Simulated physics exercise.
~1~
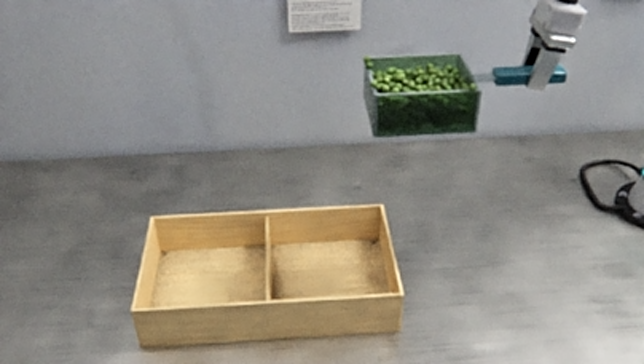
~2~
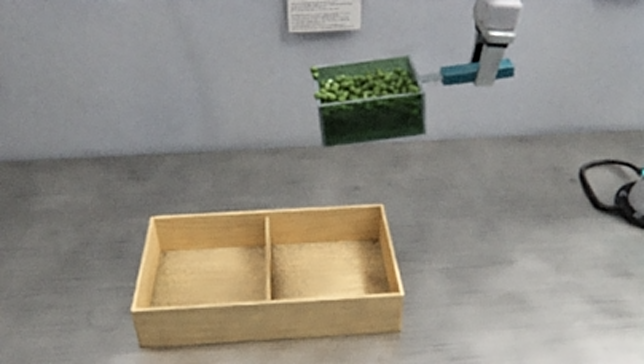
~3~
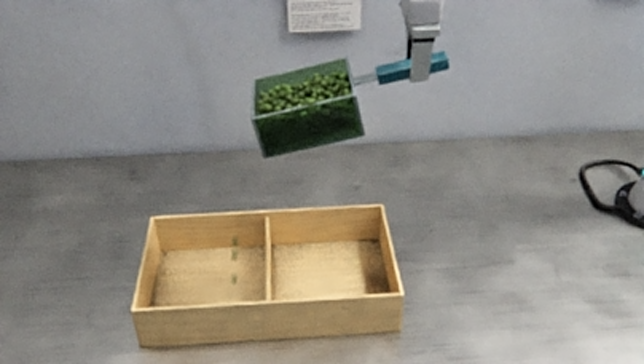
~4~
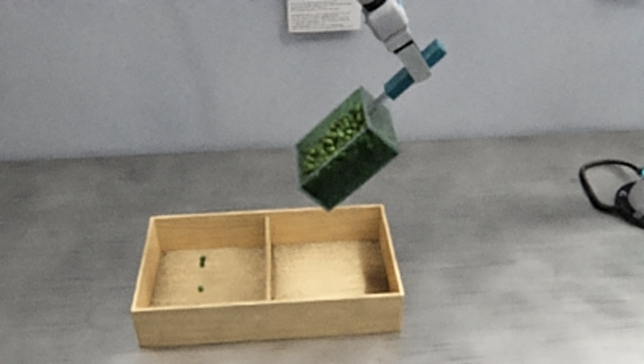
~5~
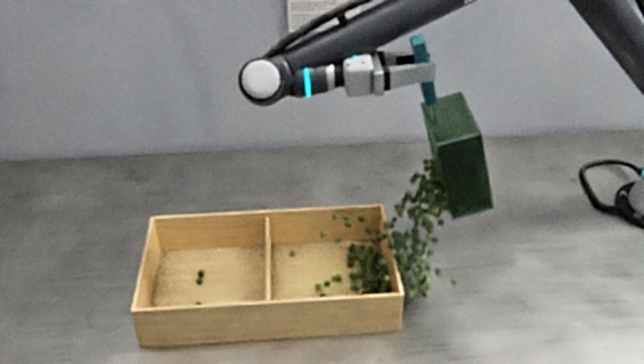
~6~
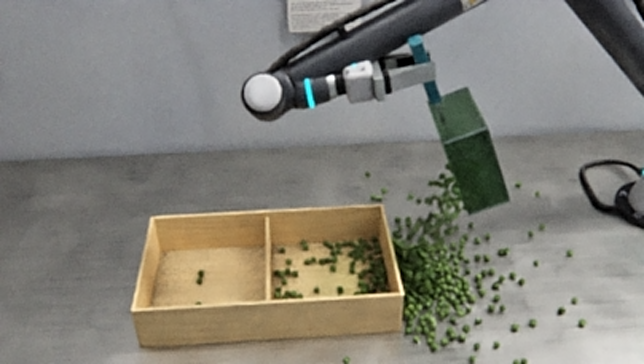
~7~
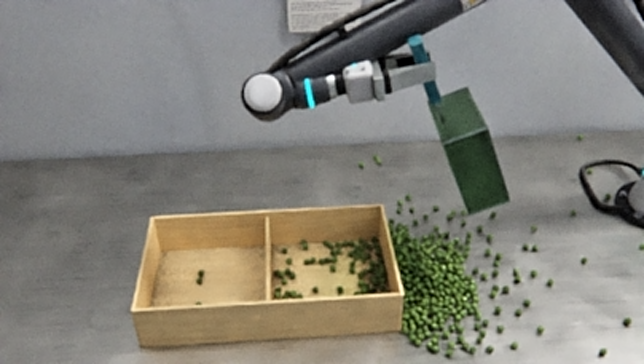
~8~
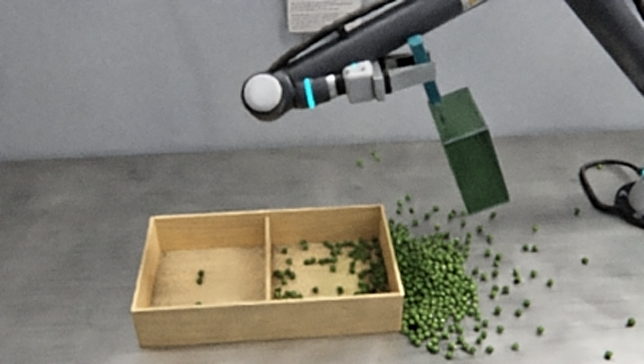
To begin with, a robot gripper holds a dark green box full of small green beads up beside a wooden crate split into two parts by a cross wall. The box moves left over the crate and starts to tip, and a few beads drop into the left part. It then swings back to the right while tilting steeply, and beads stream out around the crate's right edge. Some land in the right part, but most pour onto the table. Finally the arm holds still with the box upturned, a large heap lying outside the crate and stray beads scattered around it.
